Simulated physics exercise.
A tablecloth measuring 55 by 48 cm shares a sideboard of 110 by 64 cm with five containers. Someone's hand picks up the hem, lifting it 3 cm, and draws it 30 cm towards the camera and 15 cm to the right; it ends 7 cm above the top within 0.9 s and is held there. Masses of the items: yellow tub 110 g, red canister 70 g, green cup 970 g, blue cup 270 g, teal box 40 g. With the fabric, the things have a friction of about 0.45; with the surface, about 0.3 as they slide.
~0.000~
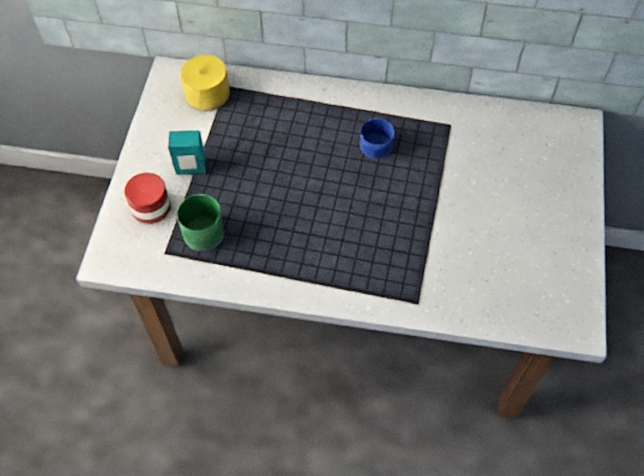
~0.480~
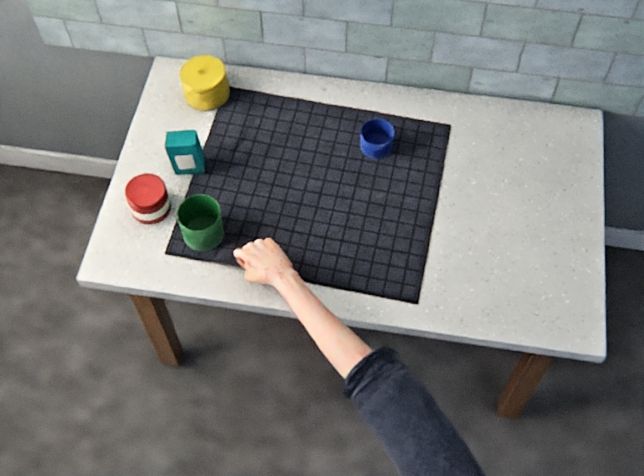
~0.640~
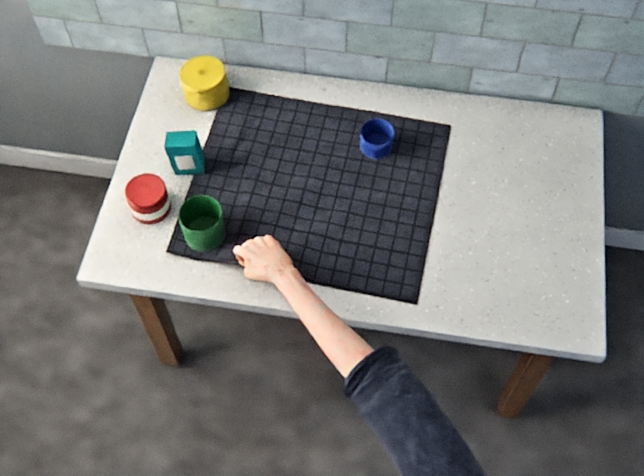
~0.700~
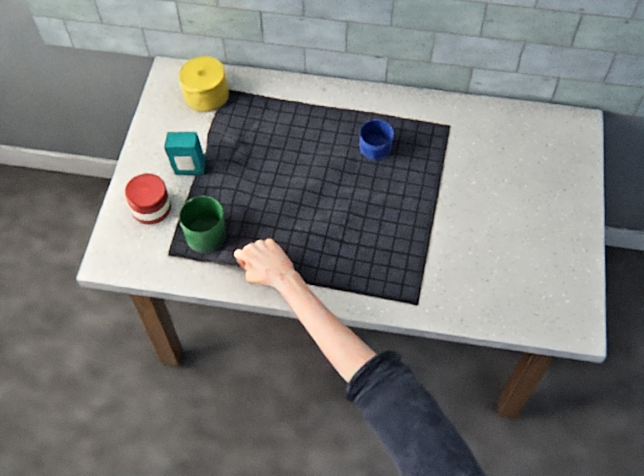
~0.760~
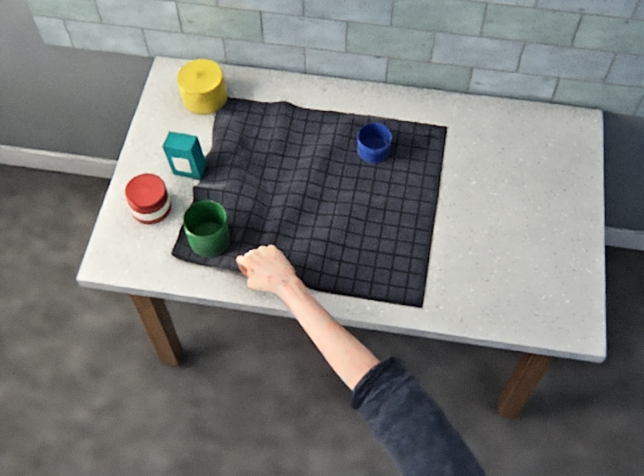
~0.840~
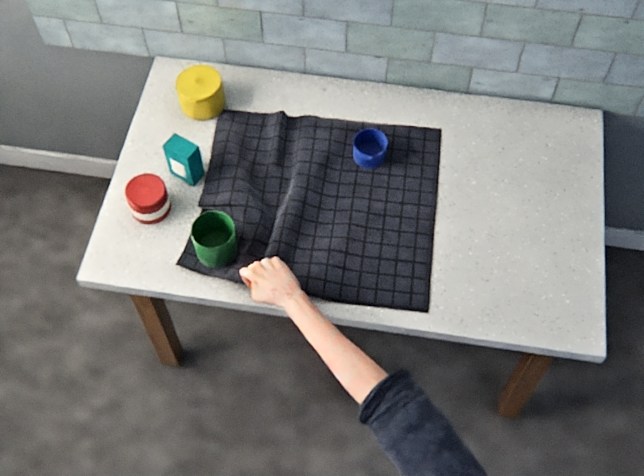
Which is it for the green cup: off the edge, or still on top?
Off the edge.
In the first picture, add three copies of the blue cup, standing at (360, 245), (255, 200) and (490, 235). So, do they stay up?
So it goes: The first one ends up off, the next ends up off, the last is still up there.
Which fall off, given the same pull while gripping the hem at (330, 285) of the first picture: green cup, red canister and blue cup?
Afterwards green cup comes off, red canister is still on top and blue cup is still on top.
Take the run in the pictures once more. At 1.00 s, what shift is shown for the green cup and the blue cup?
Estimate: Green cup near 15 cm, blue cup near 10 cm.
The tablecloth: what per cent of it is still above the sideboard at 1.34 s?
Some 60 in a hundred.
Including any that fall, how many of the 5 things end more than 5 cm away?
That gives 3.
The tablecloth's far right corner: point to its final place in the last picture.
In the final picture you'd find it somewhere near (392, 189).
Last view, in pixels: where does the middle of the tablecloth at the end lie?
(311, 299) or thereabouts.
At 1.0 s, 95 % of the tablecloth is still over the top; green cup 14 cm off its start, blue cup 9 cm off its start, yellow tub 6 cm off its start.
At 1.2 s, 75 % of the tablecloth is still over the top; green cup 26 cm off its start, blue cup 18 cm off its start, yellow tub 6 cm off its start.
At 1.3 s, 60 % of the tablecloth is still over the top; green cup over the edge, blue cup 25 cm off its start at (334, 218), yellow tub 6 cm off its start at (195, 93).
At 1.5 s, 55 % of the tablecloth is still over the top; green cup over the edge, blue cup 28 cm off its start, yellow tub 6 cm off its start.
At 3.1 s, 55 % of the tablecloth is still over the top; green cup over the edge, blue cup 28 cm off its start at (331, 230), yellow tub 6 cm off its start at (195, 93), teal box 2 cm off its start at (181, 145).
